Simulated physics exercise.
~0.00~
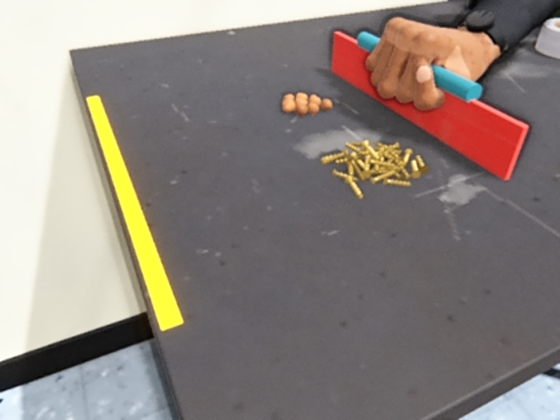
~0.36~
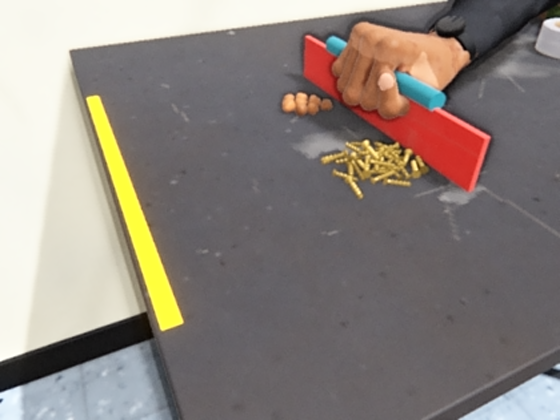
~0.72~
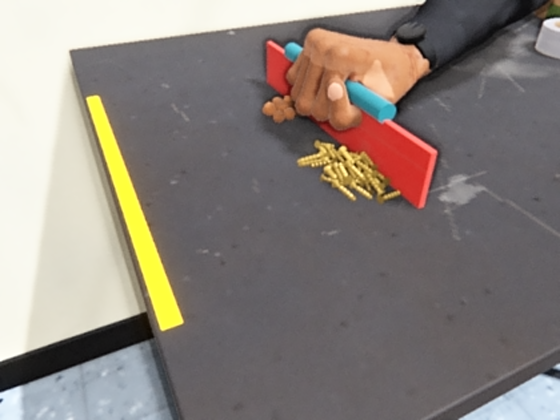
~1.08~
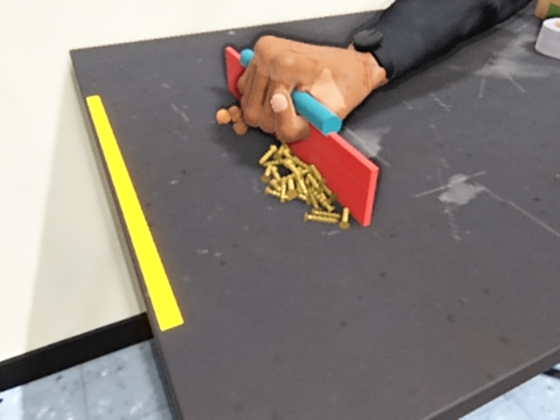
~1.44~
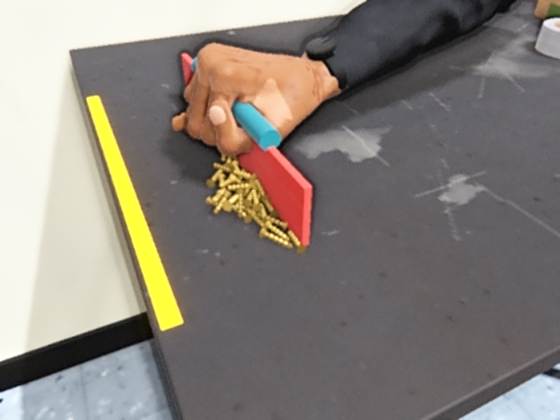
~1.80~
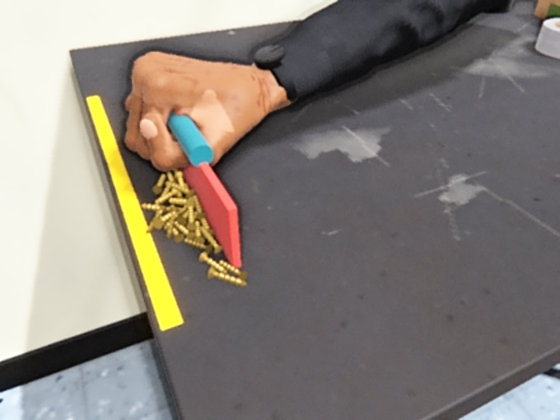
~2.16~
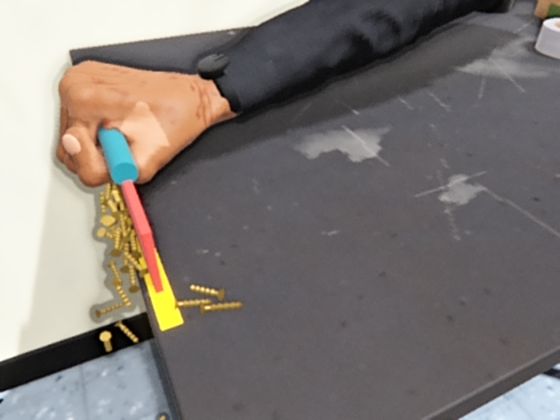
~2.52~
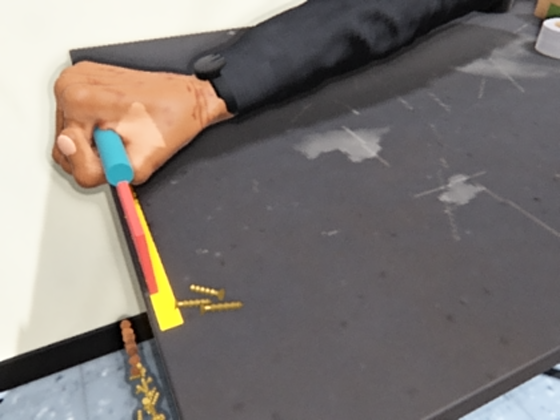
A hand in a dark sleeve grips the blue-green handle of a red scraper on a dark grey tabletop, seen from above at an angle. A pile of brass screws and a small cluster of brown, rounded pieces lie to its left, while yellow tape marks the table's left edge. The hand sweeps the scraper leftward, gathering both lots and pushing them toward the tape. The scraper reaches the tape and stops, and most screws spill over the edge. The screws and brown pieces drop toward the blue-grey floor, leaving a few screws on the table beside the tape.
